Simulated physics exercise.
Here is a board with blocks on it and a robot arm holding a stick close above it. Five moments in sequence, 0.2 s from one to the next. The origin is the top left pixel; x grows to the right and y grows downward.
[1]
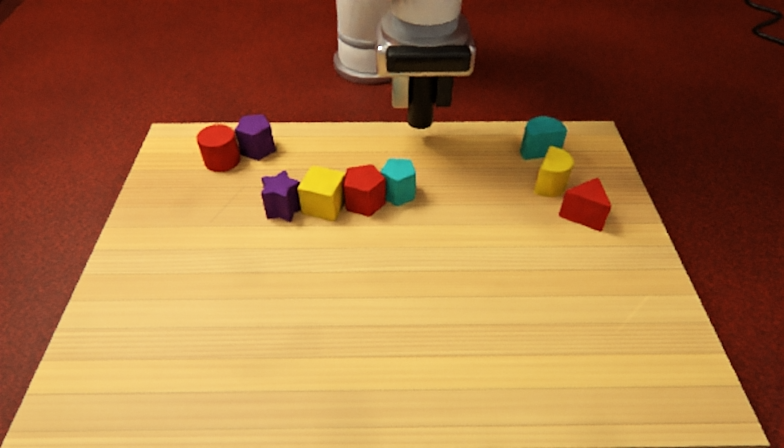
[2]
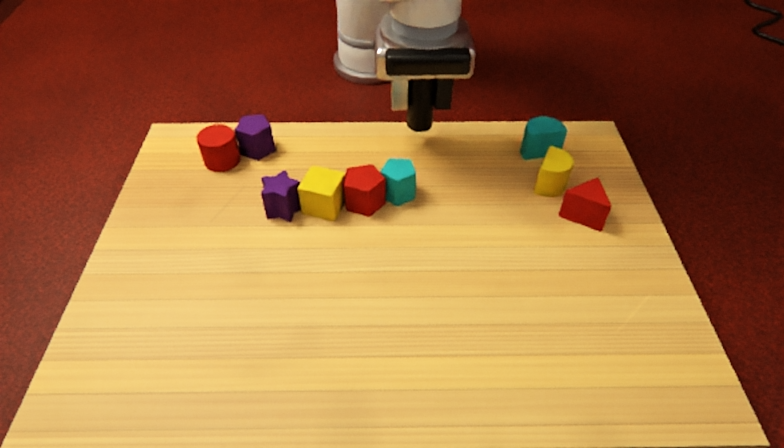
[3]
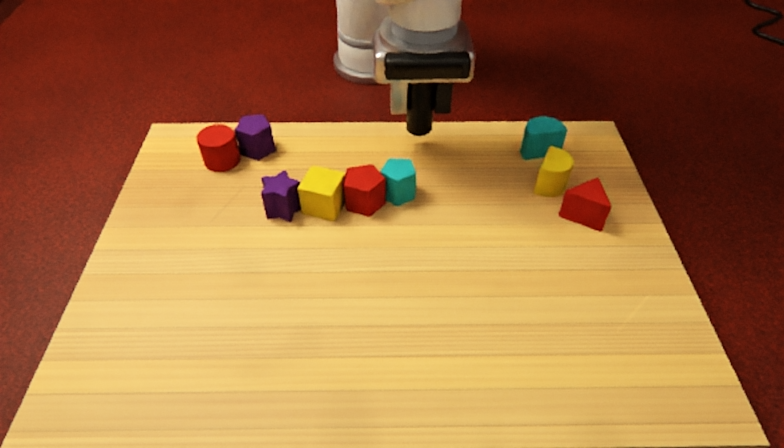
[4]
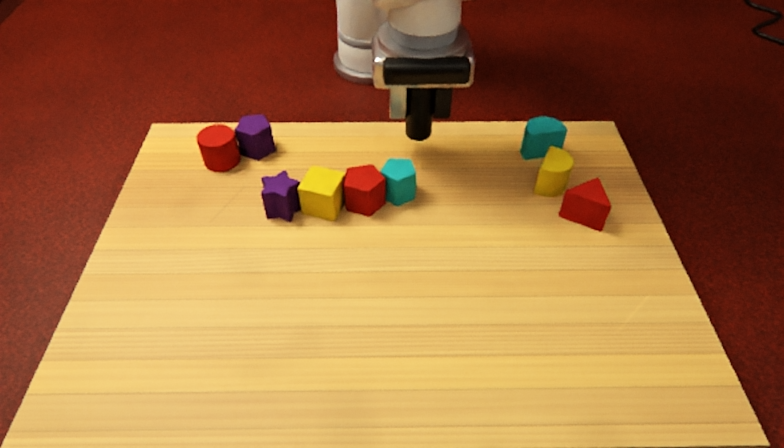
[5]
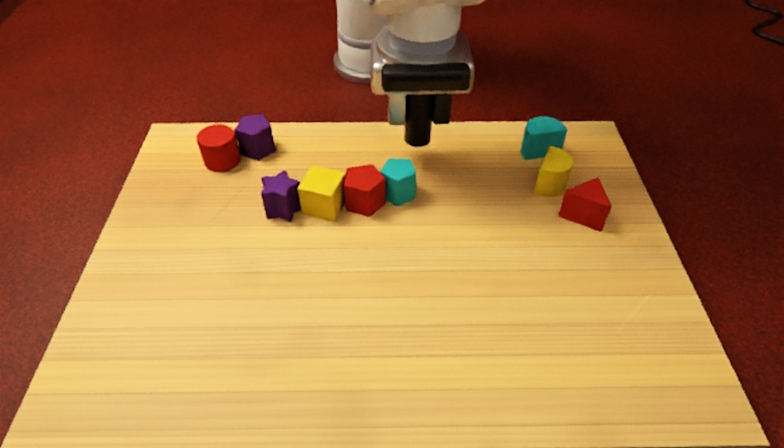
To begin with, a robot arm holds a dark stick over the far side of a wooden board, where red, purple, yellow and turquoise blocks sit in groups to the left and right. The stick then moves slightly toward the viewer, while all the blocks stay still.
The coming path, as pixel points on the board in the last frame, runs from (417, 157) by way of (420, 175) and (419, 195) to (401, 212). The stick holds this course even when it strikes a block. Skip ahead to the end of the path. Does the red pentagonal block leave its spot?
Short answer: Yes.
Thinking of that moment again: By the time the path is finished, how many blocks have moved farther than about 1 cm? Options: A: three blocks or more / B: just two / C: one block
Choice A: Three blocks or more.
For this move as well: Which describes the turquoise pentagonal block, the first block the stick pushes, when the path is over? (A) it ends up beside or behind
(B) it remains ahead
B: It remains ahead.
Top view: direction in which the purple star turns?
From above, counter-clockwise.
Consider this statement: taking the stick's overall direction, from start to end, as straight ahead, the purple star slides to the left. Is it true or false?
The statement is incorrect.
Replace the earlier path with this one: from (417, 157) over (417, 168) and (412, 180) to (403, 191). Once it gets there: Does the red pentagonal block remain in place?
Final answer: No.
On the path given first. One third of the way, stick at (421, 159); nothing pushed yet.
Two thirds of the way, stick at (420, 179); purple star at (274, 182); yellow square at (315, 180); red pentagonal block at (354, 182), turned 20° clockwise; turquoise pentagonal block at (391, 182), turned 15° clockwise.
At the end, stick at (402, 195); purple star at (264, 179), turned 25° anticlockwise; yellow square at (303, 180), turned 25° clockwise; red pentagonal block at (334, 194), turned 45° clockwise; turquoise pentagonal block at (372, 199), turned 20° clockwise.
